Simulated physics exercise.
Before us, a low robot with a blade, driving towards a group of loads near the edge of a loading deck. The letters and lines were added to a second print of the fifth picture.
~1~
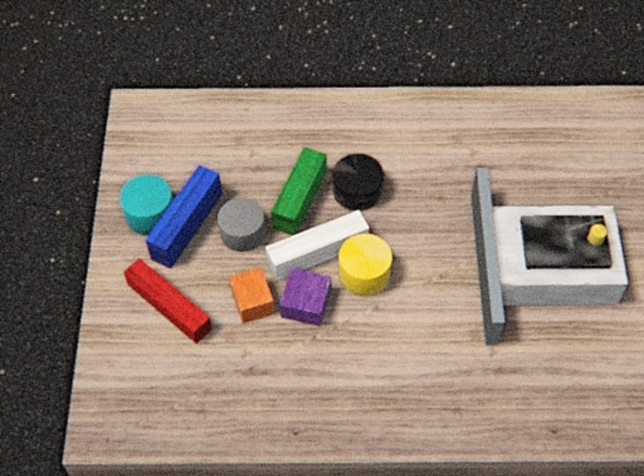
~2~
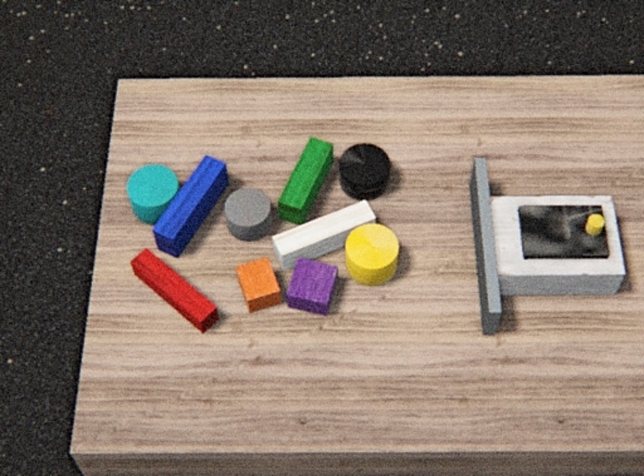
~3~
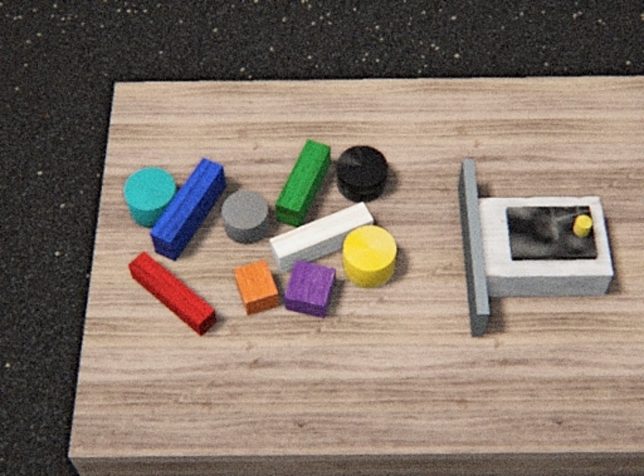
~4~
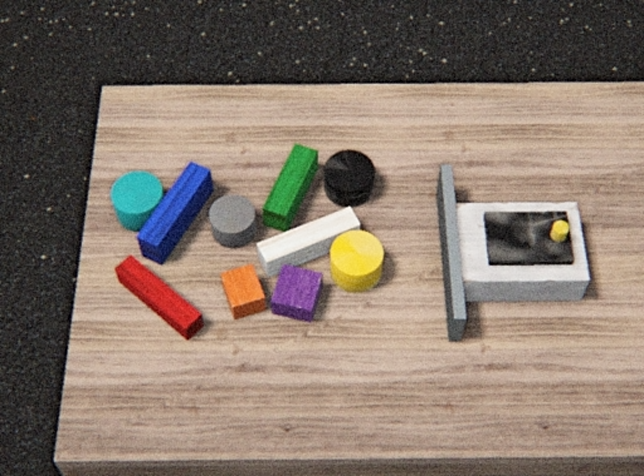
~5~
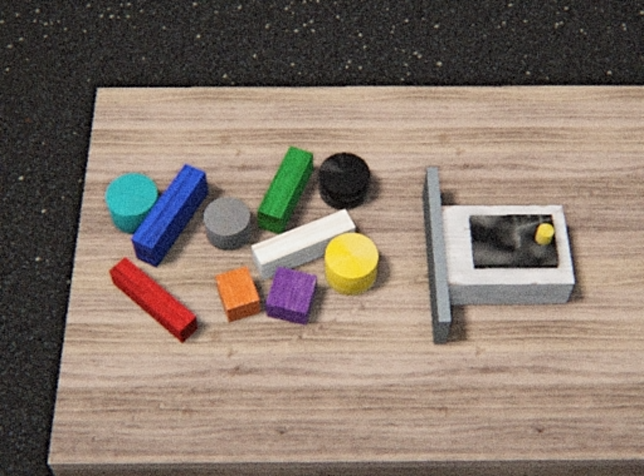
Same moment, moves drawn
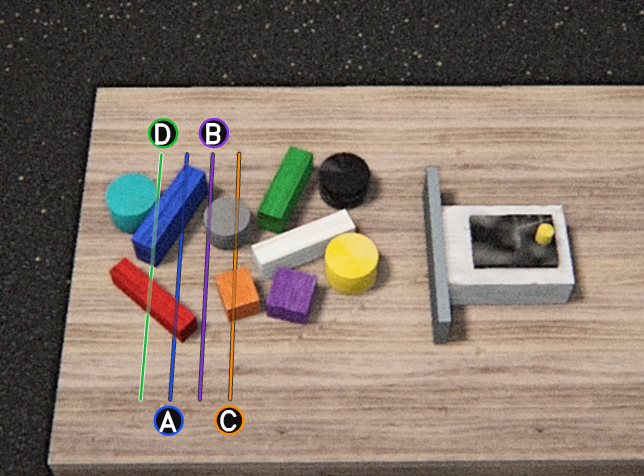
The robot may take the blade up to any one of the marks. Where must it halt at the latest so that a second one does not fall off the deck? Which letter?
Up to line A.
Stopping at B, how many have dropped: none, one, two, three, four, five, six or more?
In all, none.
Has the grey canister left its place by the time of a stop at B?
By then, yes.
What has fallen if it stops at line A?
The turquoise canister.
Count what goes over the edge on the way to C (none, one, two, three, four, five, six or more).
The count is none.
On the marked copy, A at (179, 268); B at (207, 268); C at (235, 268); D at (152, 268).
With A. Early on, robot (413, 241); black canister (315, 175); green stick (277, 187).
Further on, robot (321, 242); turquoise canister (125, 202); red stick (138, 302).
At the end, robot (249, 242); turquoise canister over the edge; red stick (74, 304); one fallen.
As for the rest, B is within the limit but short; C is within the limit but short; D drops three.
